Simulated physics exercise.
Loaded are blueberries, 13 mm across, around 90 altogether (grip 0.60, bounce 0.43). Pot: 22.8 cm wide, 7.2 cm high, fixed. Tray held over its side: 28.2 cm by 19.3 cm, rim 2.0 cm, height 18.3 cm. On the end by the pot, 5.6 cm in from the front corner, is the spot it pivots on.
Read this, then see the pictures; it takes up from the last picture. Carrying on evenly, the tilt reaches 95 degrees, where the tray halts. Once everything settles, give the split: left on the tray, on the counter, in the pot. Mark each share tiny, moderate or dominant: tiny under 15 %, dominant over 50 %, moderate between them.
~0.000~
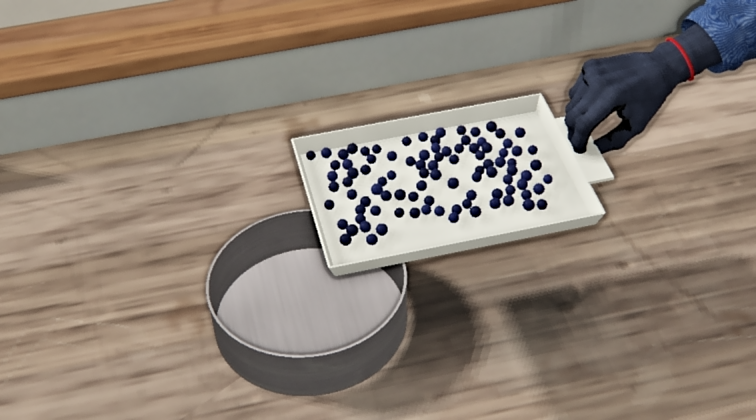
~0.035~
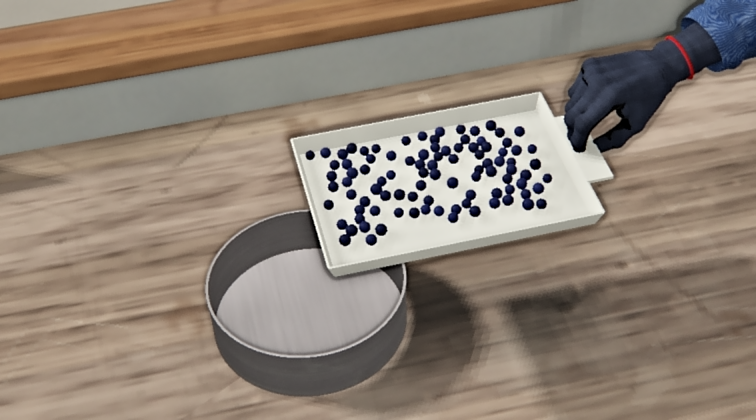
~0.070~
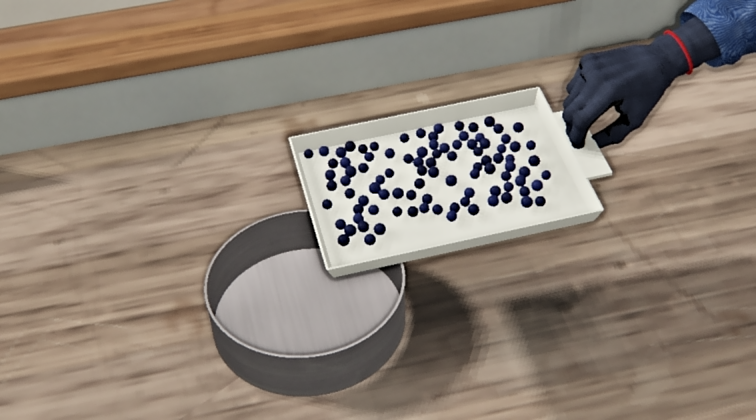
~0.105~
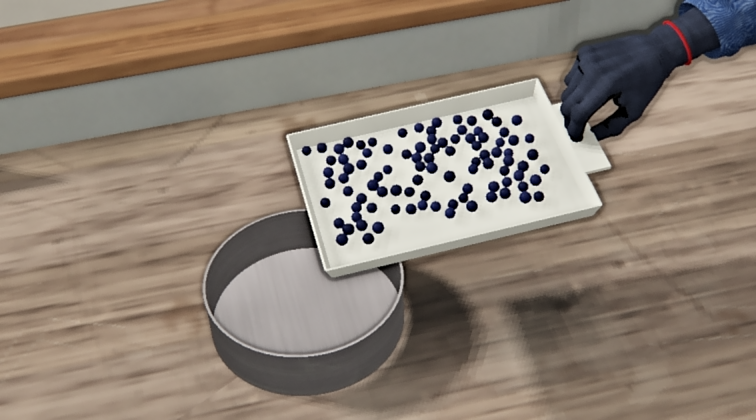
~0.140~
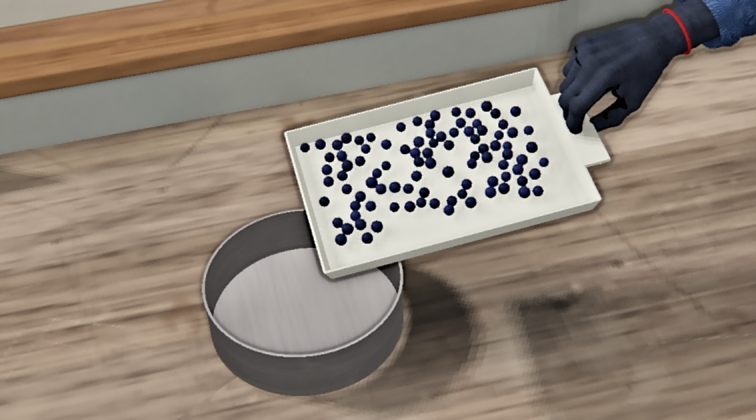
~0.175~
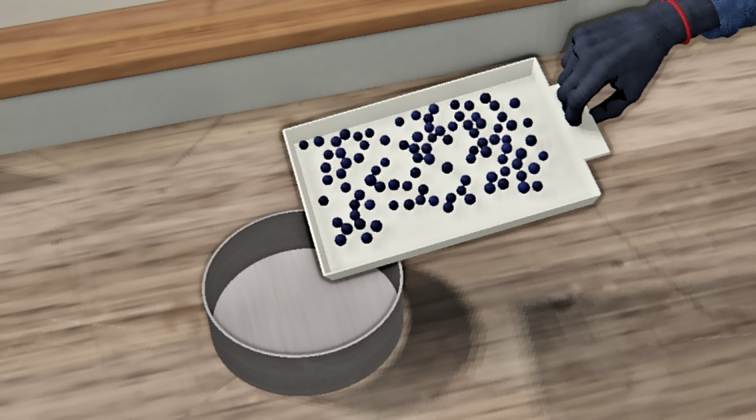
Tray: Tiny, counter: Dominant, pot: Moderate.
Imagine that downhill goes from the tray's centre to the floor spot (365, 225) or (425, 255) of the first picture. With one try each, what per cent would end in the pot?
The share comes to roughly 65 in a hundred, then roughly 25 in a hundred.
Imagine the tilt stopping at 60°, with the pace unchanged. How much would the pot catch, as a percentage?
In that case, near 0 percent.
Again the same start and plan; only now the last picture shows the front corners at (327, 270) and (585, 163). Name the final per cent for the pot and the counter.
Pot 45 % / counter 55 %.
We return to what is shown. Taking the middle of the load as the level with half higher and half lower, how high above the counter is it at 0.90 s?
Height: Around 20 cm.
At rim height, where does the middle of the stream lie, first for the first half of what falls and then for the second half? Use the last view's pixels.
(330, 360) first, (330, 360) later, roughly.
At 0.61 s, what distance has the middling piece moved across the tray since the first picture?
10 cm.
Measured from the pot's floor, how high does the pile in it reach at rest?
Some 2.0 cm up.
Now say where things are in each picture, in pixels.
Tray tilt 0 degrees, front corners at (334, 262) and (597, 210); middle of the pieces at (436, 175); pot at (306, 279), in the first frame.
Tray tilt 0 degrees, front corners at (334, 262) and (596, 209); middle of the pieces at (435, 174), in the second frame.
Tray tilt 2 degrees, front corners at (332, 263) and (595, 206); middle of the pieces at (434, 172), in the third frame.
Tray tilt 4 degrees, front corners at (330, 264) and (594, 202), lowest corner left front; middle of the pieces at (432, 168), in the fourth frame.
Tray tilt 7 degrees, front corners at (329, 266) and (593, 196), lowest corner left front; middle of the pieces at (431, 163), in the fifth frame.
Tray tilt 11 degrees, front corners at (329, 269) and (592, 191), lowest corner left front; middle of the pieces at (430, 159); pot at (302, 279). Its pace works out near 95 degrees a second, in the sixth frame.
Then, at 0.61 s, tilt 51 degrees; the tray holds 100 %, the pot 0 %.
Then, at 0.90 s, tilt 78 degrees; the tray holds 80 %, the pot 5 %.
Then, at 1.29 s, tilt 95 degrees; the tray holds 5 %, the pot 35 %.
By 2.2 s all is still; tray 0 %, counter 60 %, pot 40 %.
